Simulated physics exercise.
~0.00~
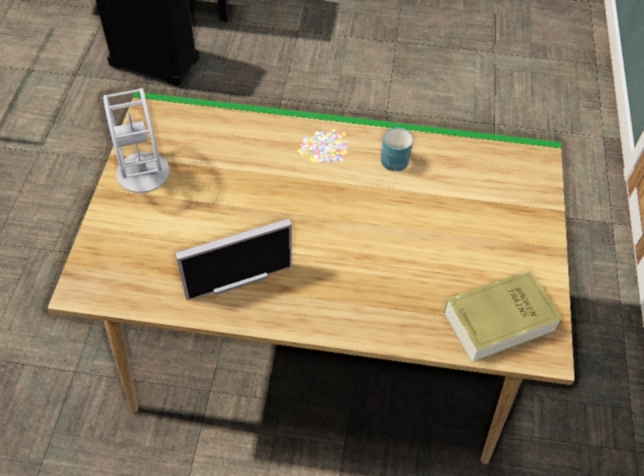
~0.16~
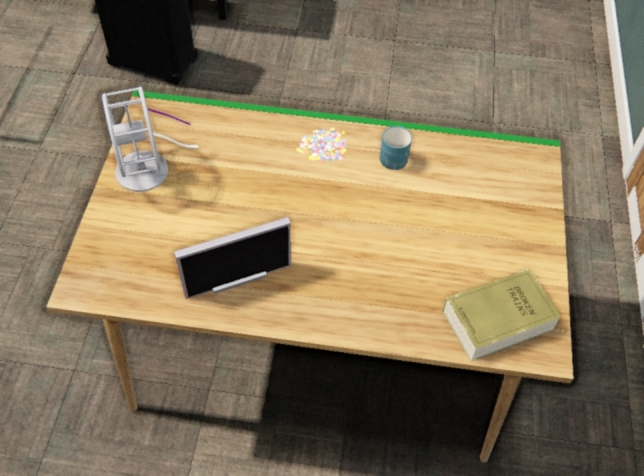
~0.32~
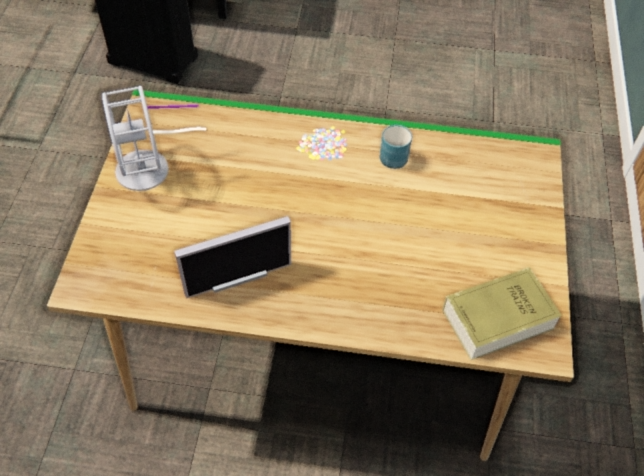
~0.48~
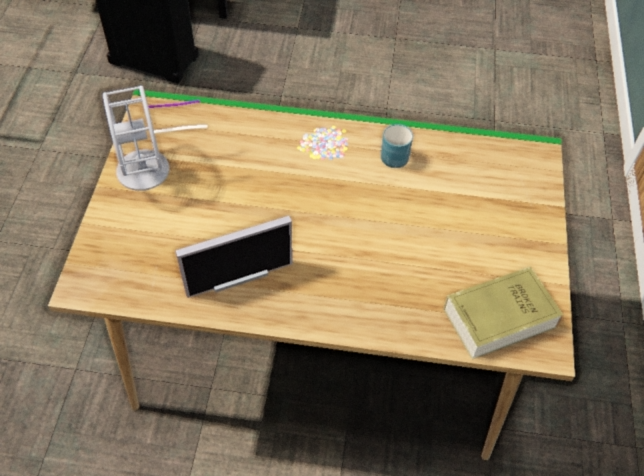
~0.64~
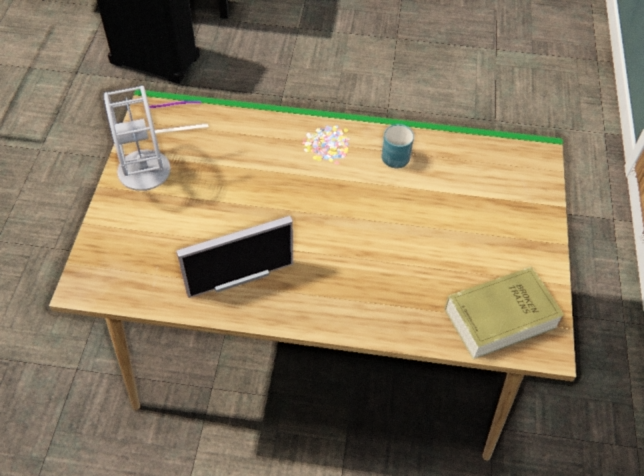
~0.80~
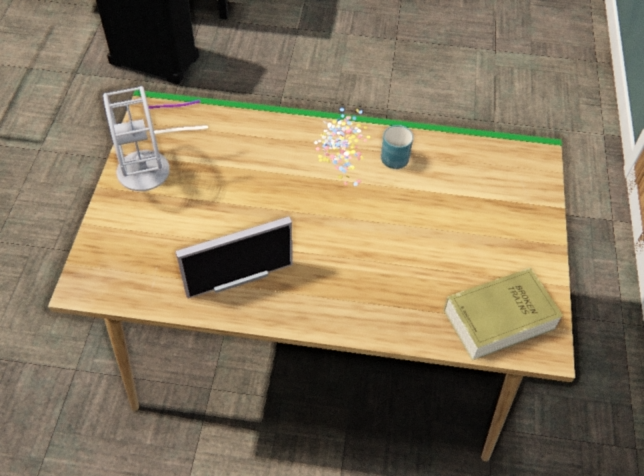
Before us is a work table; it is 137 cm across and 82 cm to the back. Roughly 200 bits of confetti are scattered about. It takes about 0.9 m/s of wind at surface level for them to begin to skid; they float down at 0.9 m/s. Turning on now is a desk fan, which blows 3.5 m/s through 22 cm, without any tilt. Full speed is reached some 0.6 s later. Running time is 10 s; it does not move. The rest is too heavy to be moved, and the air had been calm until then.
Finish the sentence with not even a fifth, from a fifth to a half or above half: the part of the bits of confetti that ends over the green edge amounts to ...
The share amounts to above half.
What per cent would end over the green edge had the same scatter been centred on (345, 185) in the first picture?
0 %.
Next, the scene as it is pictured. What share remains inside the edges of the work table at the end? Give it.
Roughly 20 per cent.
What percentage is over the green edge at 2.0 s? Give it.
About 80 %.
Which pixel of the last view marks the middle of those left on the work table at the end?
Their middle sits at about (467, 250) in the last picture.
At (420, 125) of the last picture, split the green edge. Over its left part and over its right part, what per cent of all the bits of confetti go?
50 % left, 30 % right.
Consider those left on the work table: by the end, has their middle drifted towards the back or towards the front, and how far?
Forward, about 30 cm.
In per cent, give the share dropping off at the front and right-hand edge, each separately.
Roughly 0 per cent at the front edge and 0 per cent at the right-hand edge.
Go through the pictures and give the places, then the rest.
In the first frame, the middle of the bits of confetti is near (324, 147), none has stirred yet and the mouth of the desk fan is at (133, 134).
In the second frame, the middle of the bits of confetti is near (323, 145), none has stirred yet and the green edge is centred on (343, 116).
In the third frame, the middle of the bits of confetti is near (323, 144), none has stirred yet, the top of a mug is at (397, 136) and the top of a laptop is at (234, 236).
In the fourth frame, the middle of the bits of confetti is near (324, 143) and none has stirred yet.
In the fifth frame, the middle of the bits of confetti is near (326, 144), the farthest in sight from the desk fan is at (346, 130) and about 10 % have left their places.
In the sixth frame, the middle of the bits of confetti is near (341, 143), the farthest in sight from the desk fan is at (361, 112) and about 80 % have left their places.
After 2.0 s, 78 % are over the green edge; the middle of those still in play is near (467, 250); 84 % have settled or left.
After 3.2 s, 78 % are over the green edge; the middle of those still in play is near (467, 250); 88 % have settled or left.
After 5.5 s, 78 % are over the green edge; the middle of those still in play is near (467, 250); 90 % have settled or left.
After 10.0 s, at the end, 80 % are over the green edge; the middle of those still in play is near (467, 250).
